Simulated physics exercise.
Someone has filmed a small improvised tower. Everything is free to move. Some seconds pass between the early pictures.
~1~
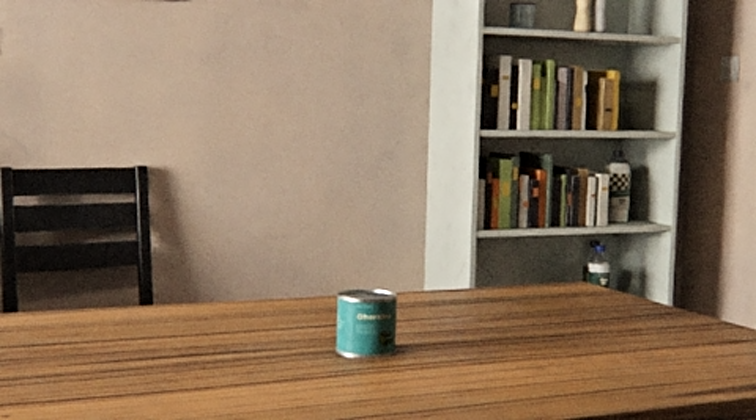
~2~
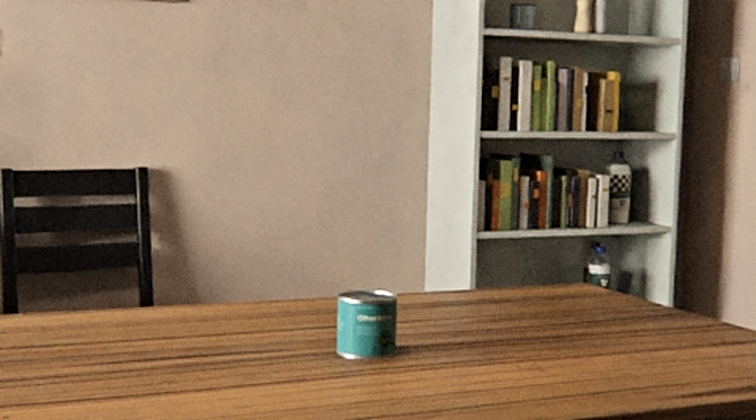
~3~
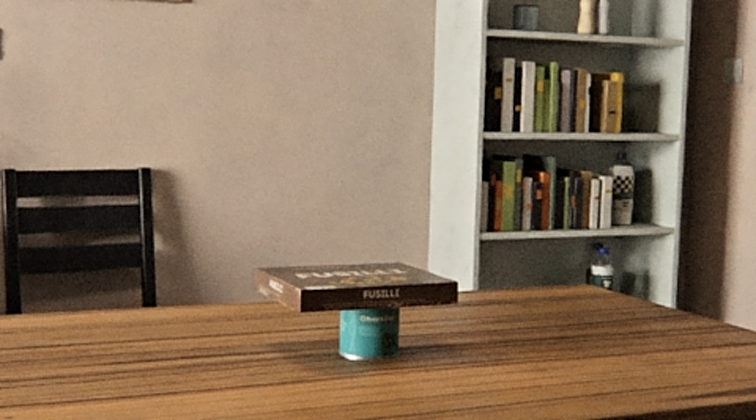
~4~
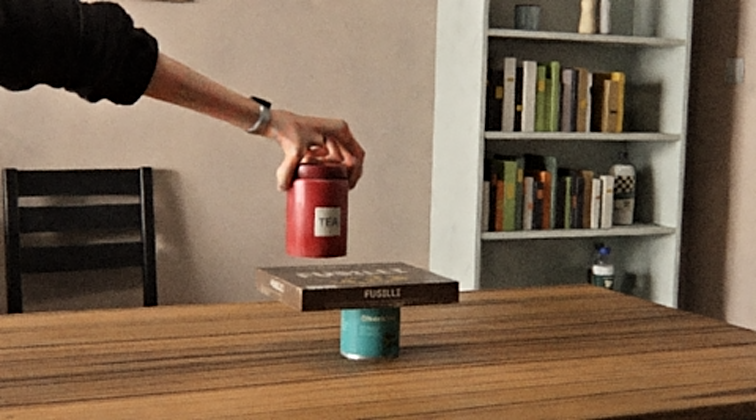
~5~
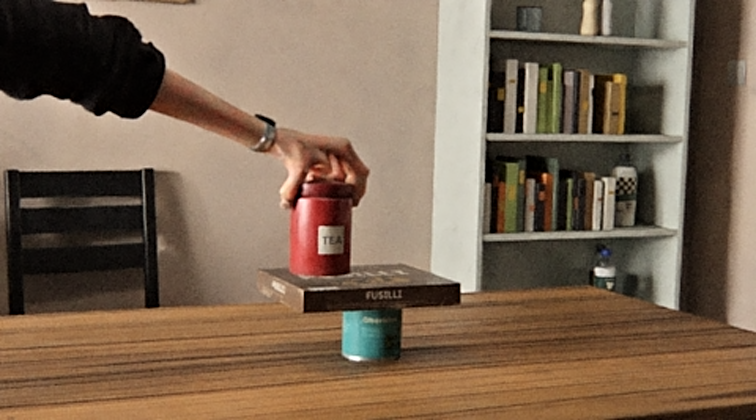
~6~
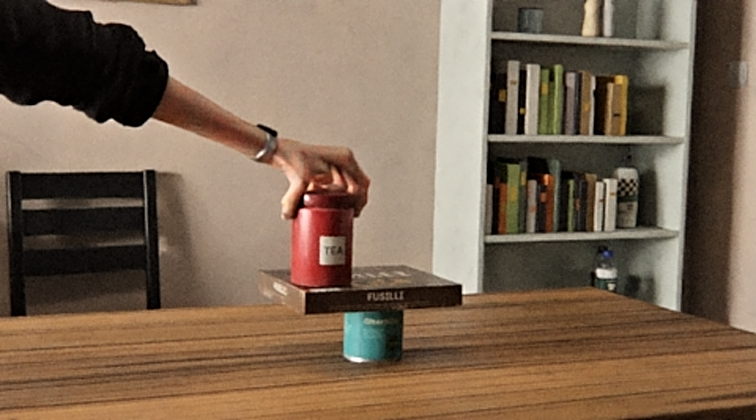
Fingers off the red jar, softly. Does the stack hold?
The stack loses its balance.
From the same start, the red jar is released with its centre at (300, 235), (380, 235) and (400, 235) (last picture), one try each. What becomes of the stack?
First try: It comes apart; second try: It holds; third try: It keeps its balance.
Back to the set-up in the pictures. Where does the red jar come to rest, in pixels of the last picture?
At about (210, 346).
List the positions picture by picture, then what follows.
The last thing is not in view yet, in the first frame.
The last thing is not in view yet, in the second frame.
The last thing is not in view yet; brown packet (354, 285), in the third frame.
Still above its spot; red jar (317, 209); brown packet (355, 285), in the fourth frame.
Still above its spot; red jar (321, 227); brown packet (357, 286), in the fifth frame.
In place under the hand; red jar (322, 238); brown packet (358, 288), in the sixth frame.
Then, 0.40 s later than the last frame, red jar now fallen; brown packet tilted by 57°.
Then, 0.50 s later than the last frame, brown packet tilted by 52°.
When it is over, fallen, red jar; moved from the start, brown packet; turquoise tin as before. End places, in pixels of the last picture, red jar near (210, 346). The stack comes apart.
